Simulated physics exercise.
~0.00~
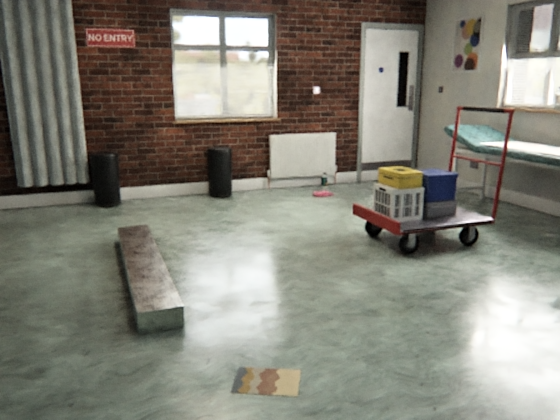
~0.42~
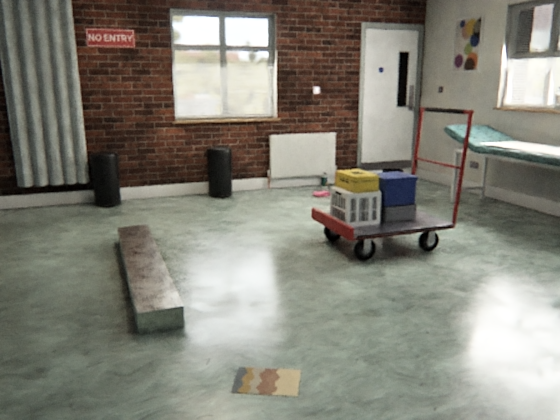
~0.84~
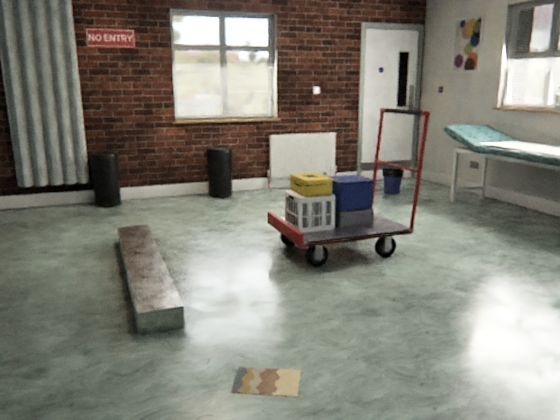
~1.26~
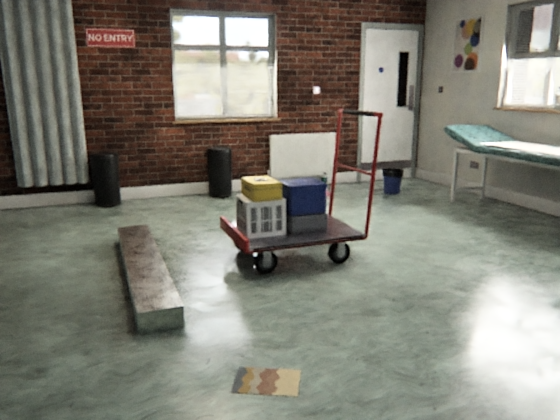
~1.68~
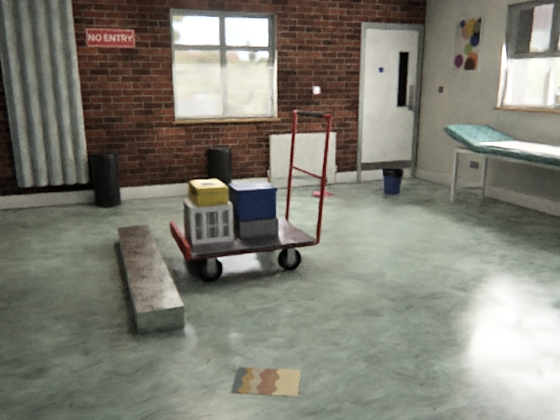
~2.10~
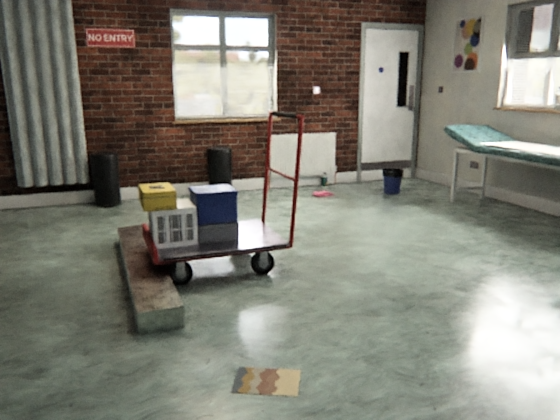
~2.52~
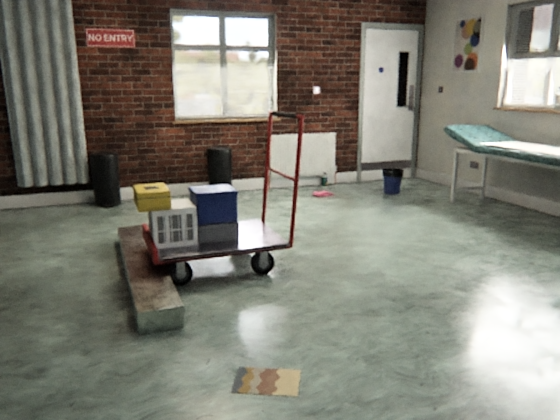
We see a red-framed trolley roll left across a room, carrying a yellow box on a white crate and a blue tote on a grey box. It stops against a low kerb, the yellow box shifts left relative to the crate, and the whole load remains aboard.
